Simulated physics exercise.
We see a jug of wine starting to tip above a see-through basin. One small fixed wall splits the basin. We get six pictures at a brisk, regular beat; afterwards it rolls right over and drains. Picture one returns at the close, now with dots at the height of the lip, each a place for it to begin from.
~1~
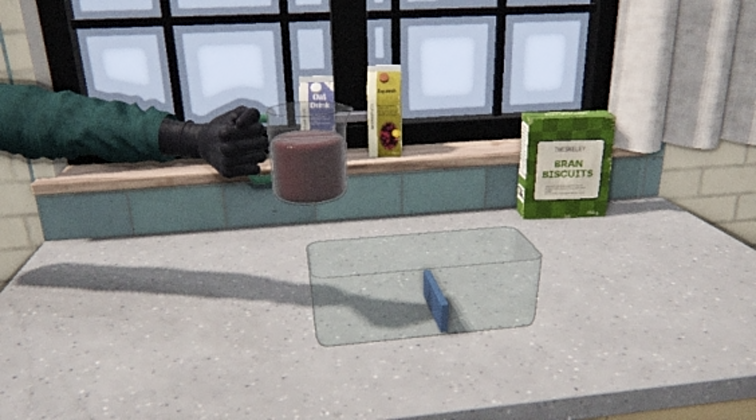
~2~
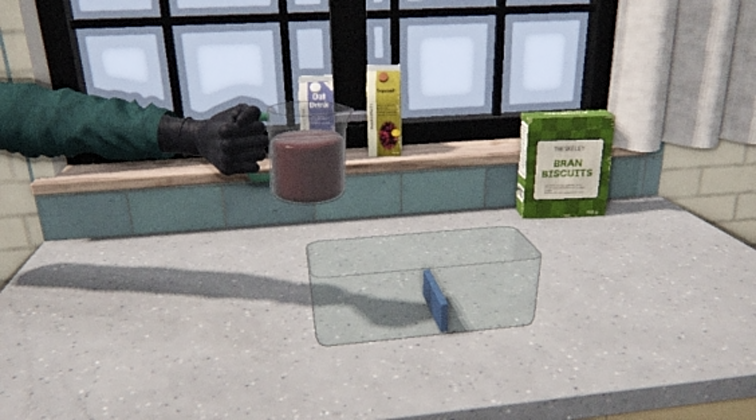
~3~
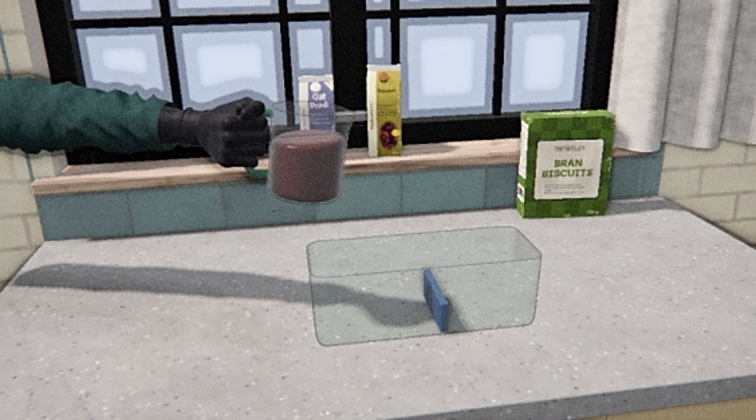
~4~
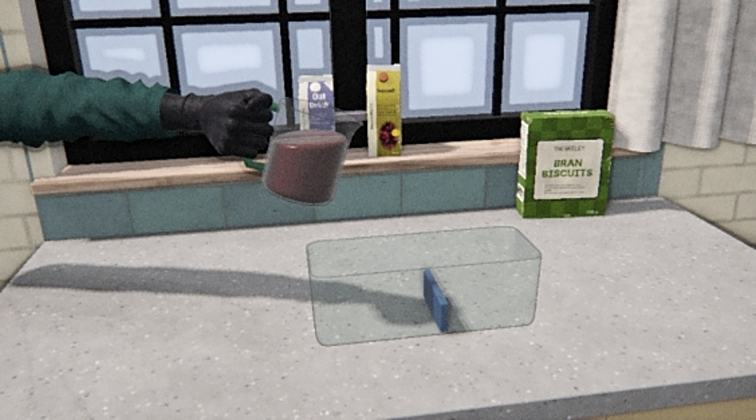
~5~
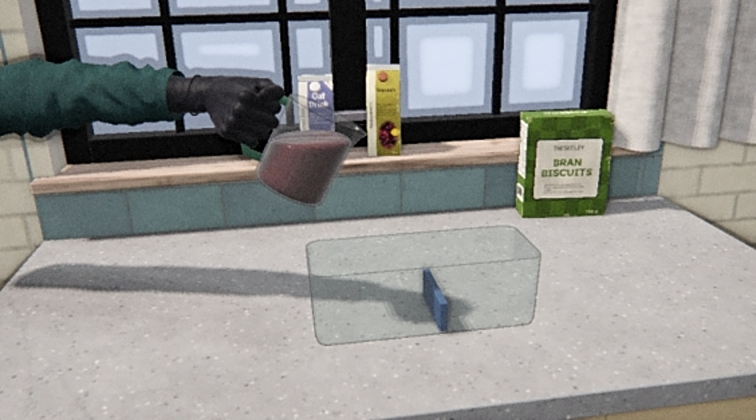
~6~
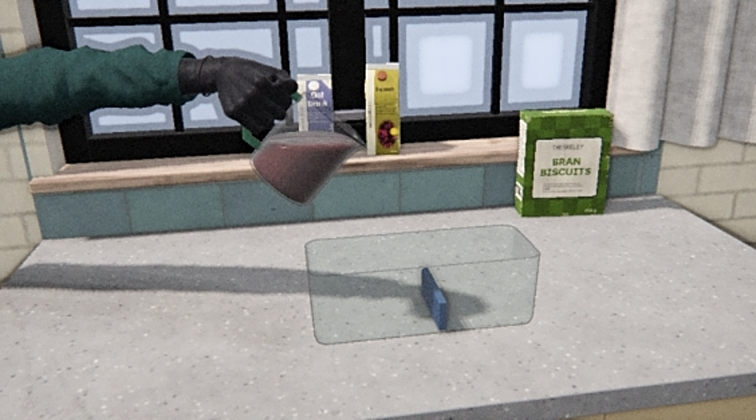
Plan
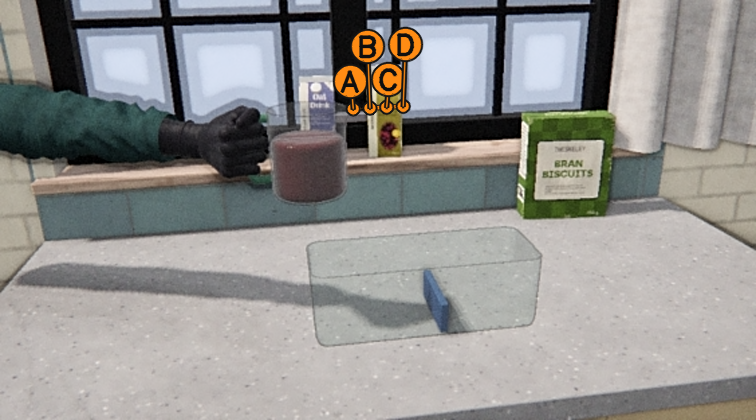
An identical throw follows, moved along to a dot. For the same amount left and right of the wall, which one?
Take C.
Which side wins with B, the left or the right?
The left one.
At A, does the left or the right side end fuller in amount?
The left one.
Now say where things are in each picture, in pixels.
In the first picture, upright, lip at (351, 109); basin from (316, 344) to (534, 322); top of the wall at (435, 286); nothing has left yet.
In the second picture, upright, lip at (352, 110); nothing has left yet.
In the third picture, tipped about 8°, lip at (356, 114); nothing has left yet.
In the fourth picture, tipped about 17°, lip at (361, 122); nothing has left yet.
In the fifth picture, tipped about 29°, lip at (365, 133); nothing has left yet.
In the sixth picture, tipped about 43°, lip at (366, 146); nothing has left yet.
On the marked copy, A at (353, 108); B at (369, 108); C at (386, 107); D at (403, 106).
Choosing A, about 89 % ends left of the wall and 5 % right of it; 6 % is lost outside.
Choosing B, about 87 % ends left of the wall and 6 % right of it; 7 % is lost outside.
Choosing C, about 54 % ends left of the wall and 45 % right of it.
Choosing D, about 19 % ends left of the wall and 79 % right of it.
